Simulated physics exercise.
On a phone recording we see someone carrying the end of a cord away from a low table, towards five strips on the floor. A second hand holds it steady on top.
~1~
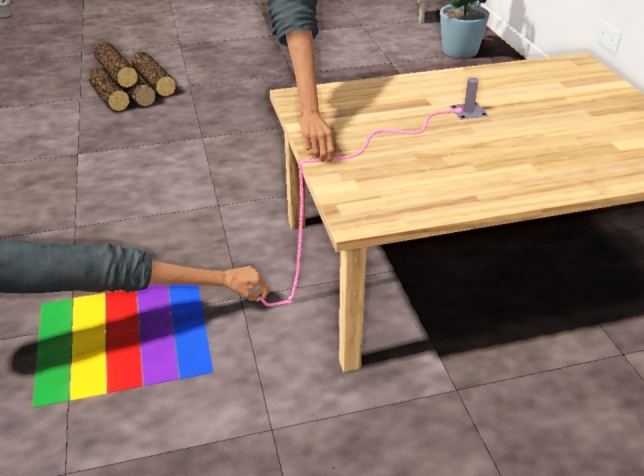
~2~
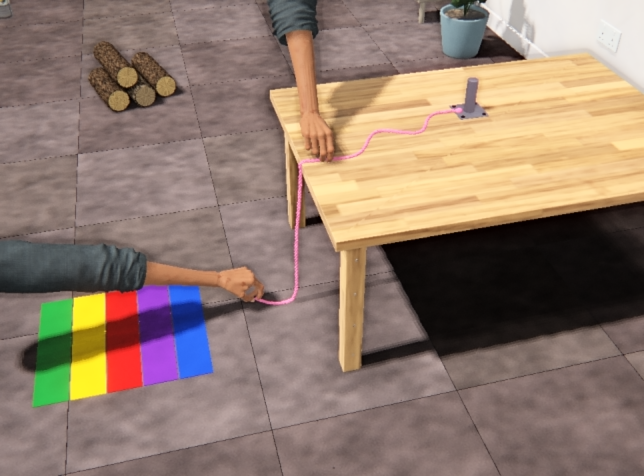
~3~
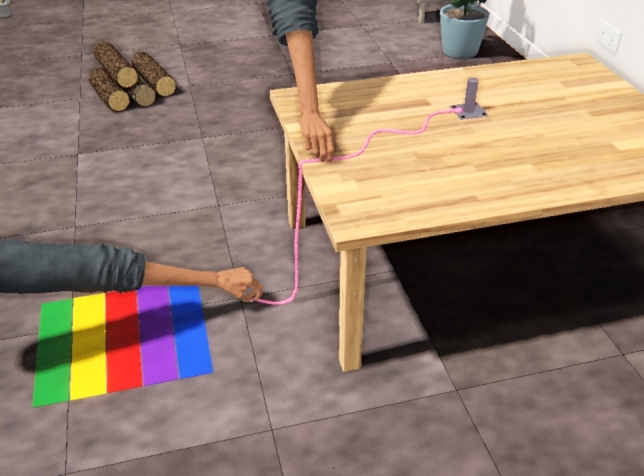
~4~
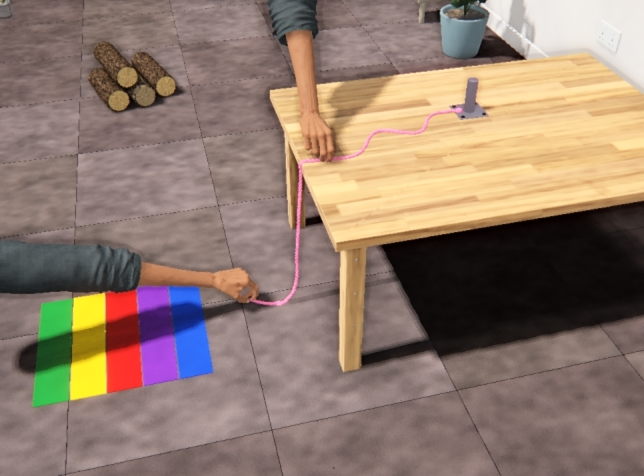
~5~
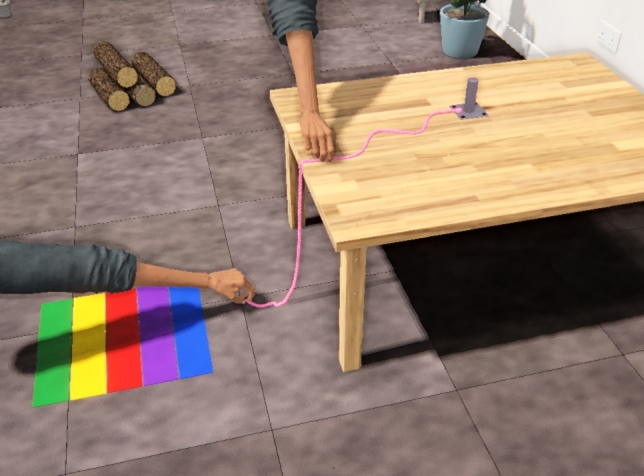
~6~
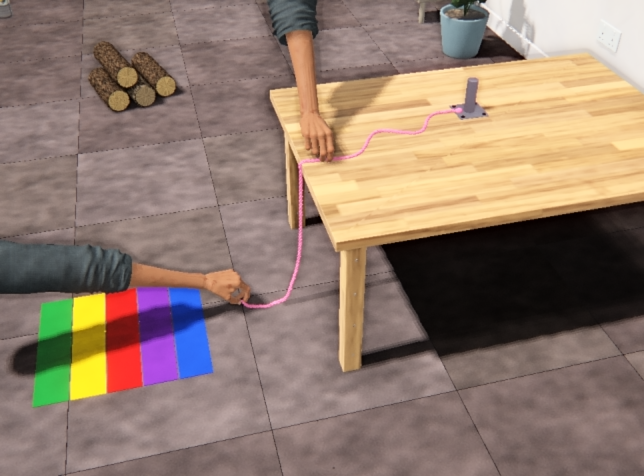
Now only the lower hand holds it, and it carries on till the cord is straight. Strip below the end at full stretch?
Red.
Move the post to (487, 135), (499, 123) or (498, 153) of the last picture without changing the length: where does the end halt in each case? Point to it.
Try by try: (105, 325), (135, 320) and (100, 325).
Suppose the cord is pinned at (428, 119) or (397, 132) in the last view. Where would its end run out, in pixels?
Roughly (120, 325) and (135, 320).
Soon after, end near (177, 312); over blue.
Then, end near (138, 319); over purple.
At full stretch, end near (114, 323); over red. The red one.
